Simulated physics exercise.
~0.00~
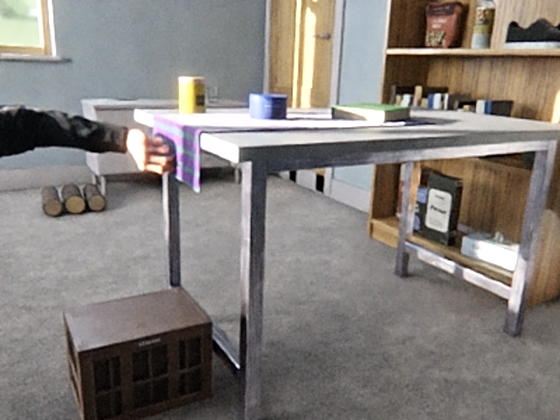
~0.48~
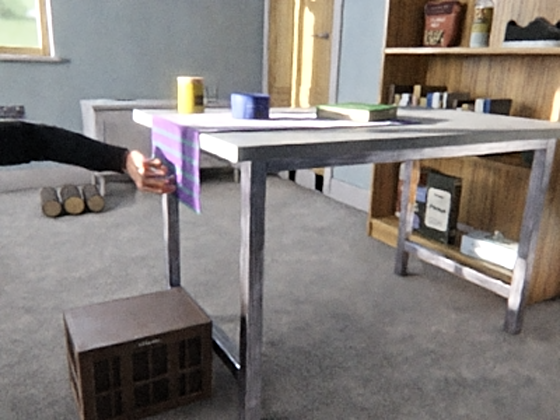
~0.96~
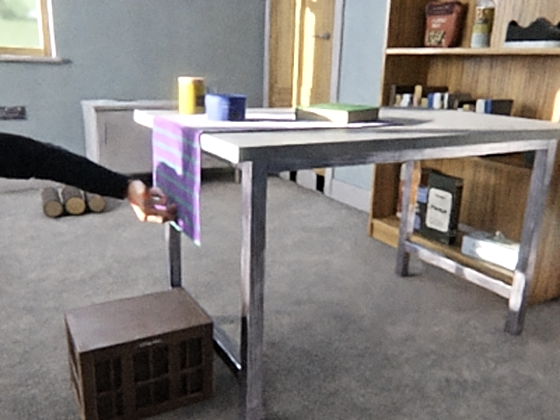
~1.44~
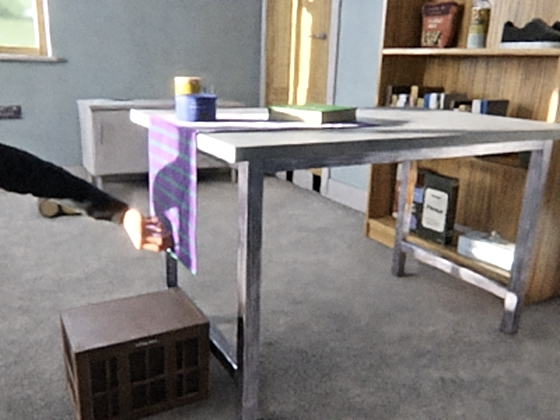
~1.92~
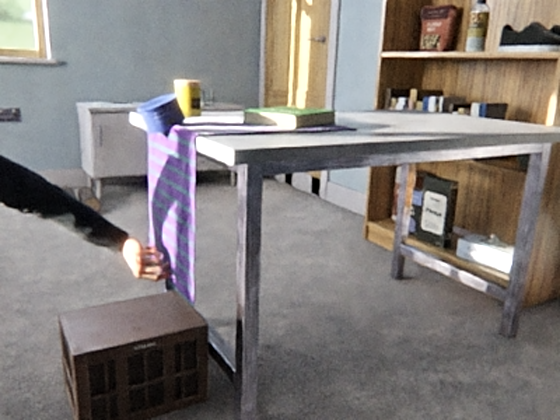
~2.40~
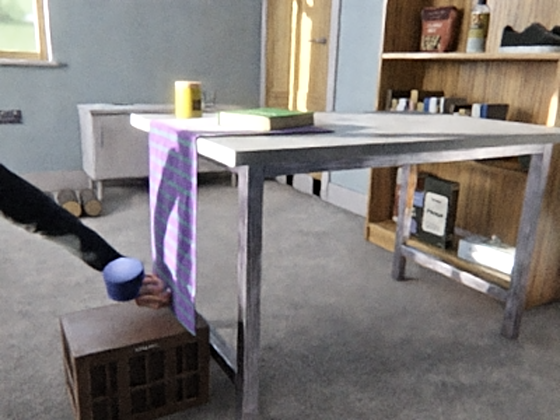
A hand pulls a purple scarf down off a table until the blue tub topples over the edge.
